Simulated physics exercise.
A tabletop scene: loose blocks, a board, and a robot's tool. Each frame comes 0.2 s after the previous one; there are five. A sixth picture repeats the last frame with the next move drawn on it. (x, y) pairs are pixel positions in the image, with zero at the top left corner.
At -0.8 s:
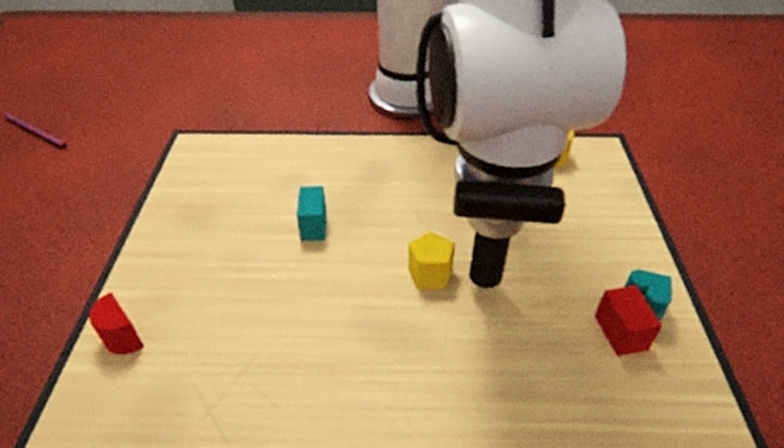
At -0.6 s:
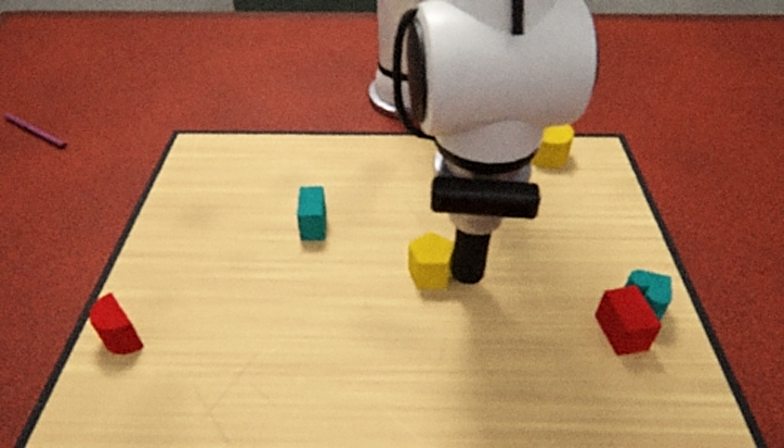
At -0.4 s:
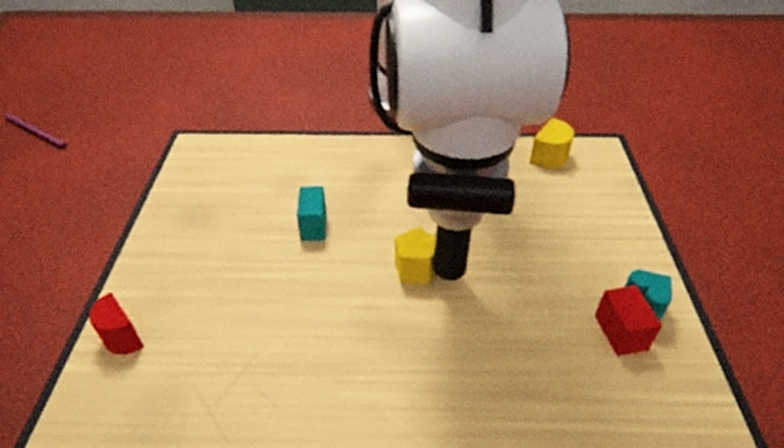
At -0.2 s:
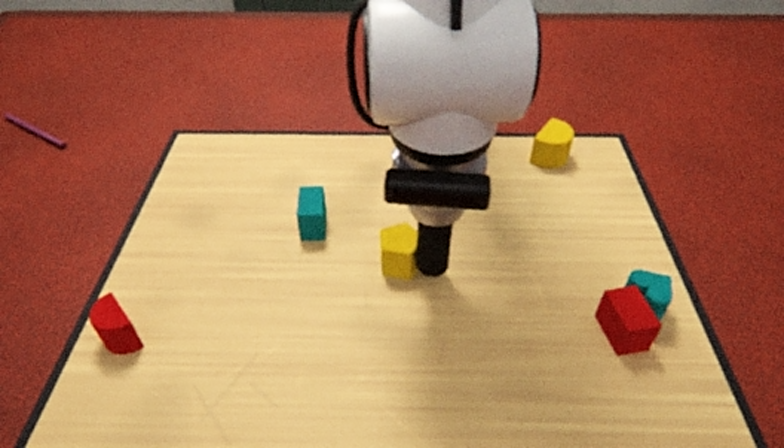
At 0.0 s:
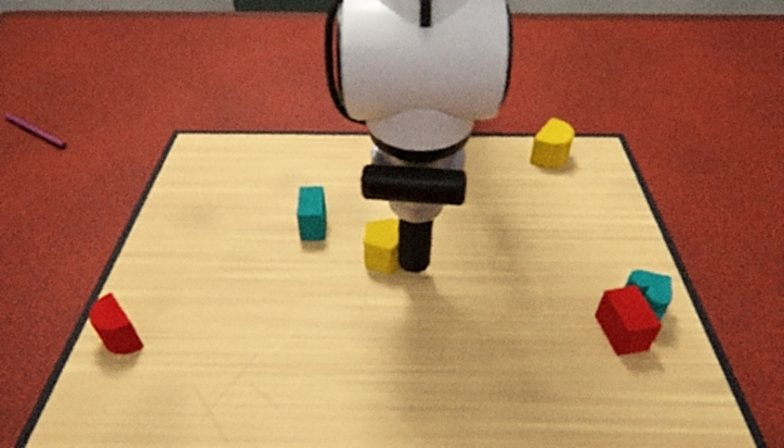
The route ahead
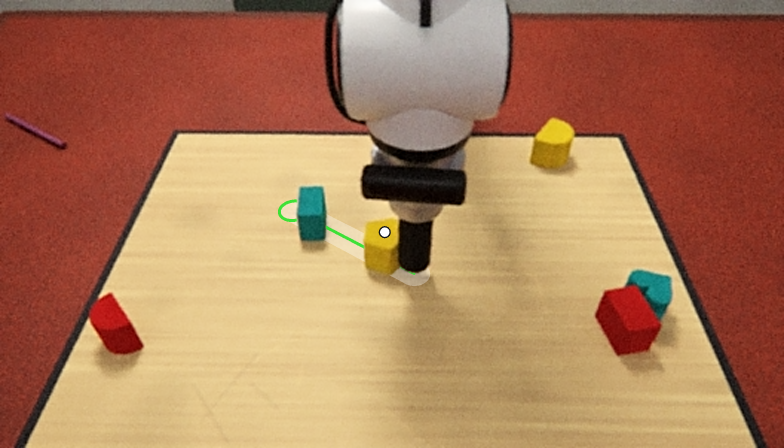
To begin with, a robot arm's black tool stands just right of a yellow pentagon block on a wooden board, with turquoise, red and yellow blocks around it. The tool moves left to the pentagon, then pushes it a short way left and slightly back, nearer the turquoise rectangle.
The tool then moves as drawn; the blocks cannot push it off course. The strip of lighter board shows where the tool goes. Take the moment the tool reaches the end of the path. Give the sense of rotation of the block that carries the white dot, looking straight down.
Its rotation is counterclockwise.
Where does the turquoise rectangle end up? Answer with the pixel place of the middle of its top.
I think it will end close to (231, 179).
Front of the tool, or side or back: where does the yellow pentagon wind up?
Most likely the yellow pentagon stays ahead.
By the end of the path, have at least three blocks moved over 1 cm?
I believe not.
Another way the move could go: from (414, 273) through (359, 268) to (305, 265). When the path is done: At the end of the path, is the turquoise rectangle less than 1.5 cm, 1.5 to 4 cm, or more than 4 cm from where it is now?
Of the three bands, it's under 1.5 cm.
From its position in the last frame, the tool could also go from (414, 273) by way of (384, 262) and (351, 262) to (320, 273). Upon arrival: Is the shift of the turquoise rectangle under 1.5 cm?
Yes
Drawn move, from (414, 273) directly to (294, 211); the dot is on the yellow pentagon.
What follows on the original path. One third of the way, tool (369, 238); yellow pentagon (339, 211).
Two thirds of the way, tool (328, 217); turquoise rectangle (270, 188); yellow pentagon (300, 191).
At the end, tool (292, 198); turquoise rectangle (231, 179); yellow pentagon (262, 175), turned 20° anticlockwise.
